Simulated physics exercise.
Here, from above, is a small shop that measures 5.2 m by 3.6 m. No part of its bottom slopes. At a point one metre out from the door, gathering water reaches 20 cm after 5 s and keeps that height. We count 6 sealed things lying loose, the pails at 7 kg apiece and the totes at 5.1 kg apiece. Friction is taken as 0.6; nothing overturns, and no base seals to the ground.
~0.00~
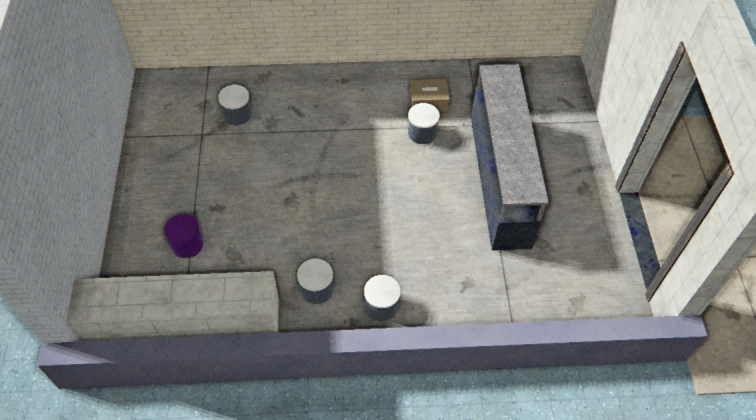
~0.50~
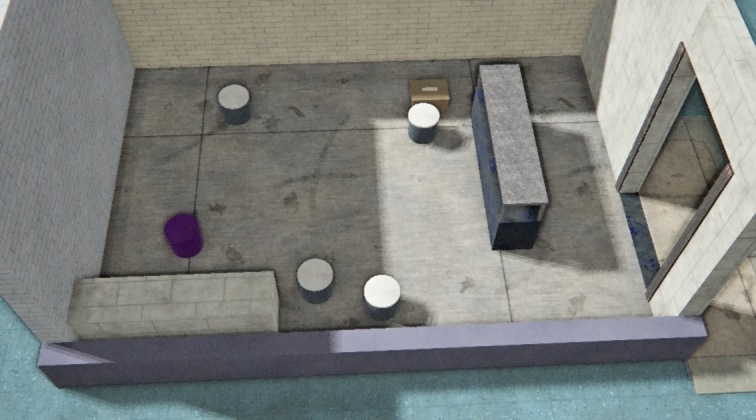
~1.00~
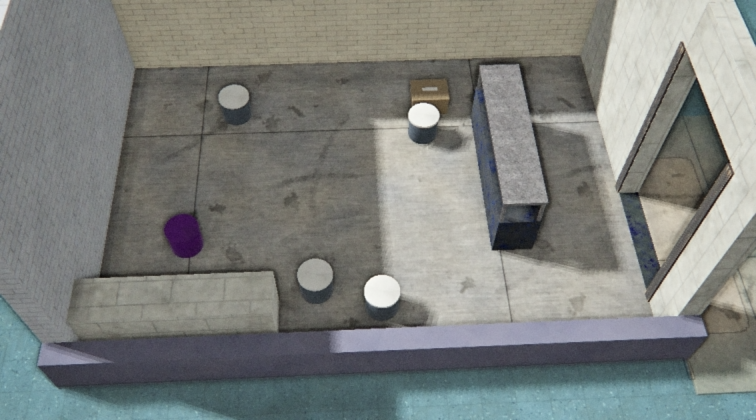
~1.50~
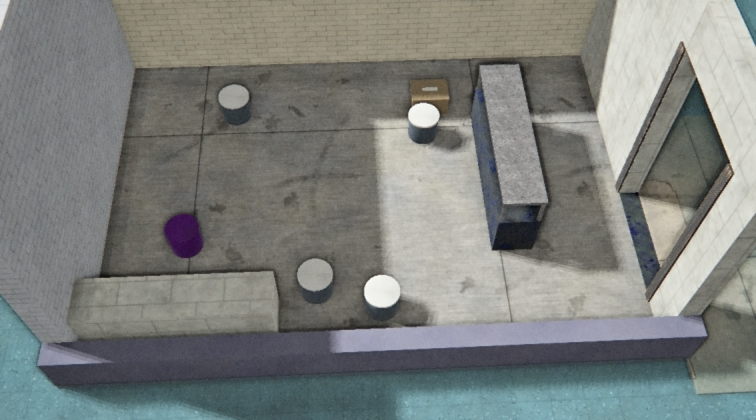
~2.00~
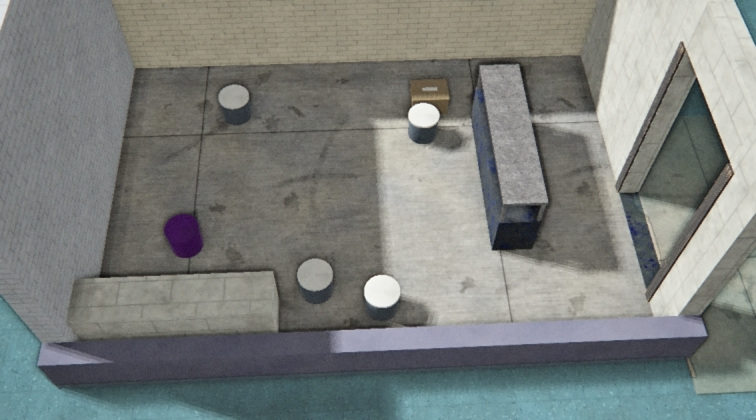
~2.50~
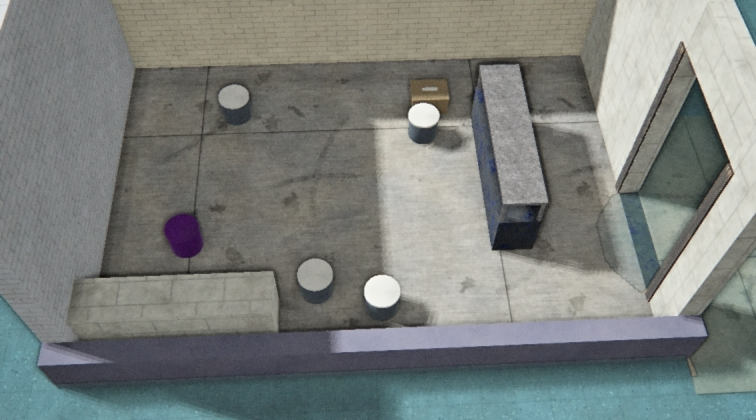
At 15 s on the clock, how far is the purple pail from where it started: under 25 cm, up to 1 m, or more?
It will scoot partway, short of a metre.
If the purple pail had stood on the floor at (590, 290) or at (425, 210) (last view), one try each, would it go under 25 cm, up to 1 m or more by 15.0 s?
Respectively, it ends up distant and sits tight.
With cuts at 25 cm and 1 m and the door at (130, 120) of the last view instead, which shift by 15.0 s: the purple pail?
As for the purple pail, it keeps its spot.
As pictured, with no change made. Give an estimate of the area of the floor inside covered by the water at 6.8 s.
8.5 m2.
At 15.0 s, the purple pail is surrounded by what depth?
Roughly 11 cm deep.
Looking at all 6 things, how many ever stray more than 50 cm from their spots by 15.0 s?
I make it 4.
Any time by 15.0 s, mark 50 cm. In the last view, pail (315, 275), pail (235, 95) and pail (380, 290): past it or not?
In that order: Past it, past it, more.
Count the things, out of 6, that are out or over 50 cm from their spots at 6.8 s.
It comes to 0.
After 3.5 s the purple pail is near (181, 228), 0.0 m from its start, aground; 0 afloat.
After 6.8 s the purple pail is near (181, 228), 0.0 m from its start, aground; 0 afloat.
After 11.0 s the purple pail is near (181, 228), 0.0 m from its start, aground; 0 afloat.
After 15.0 s the purple pail is near (132, 199), 0.6 m from its start, afloat; 3 afloat.
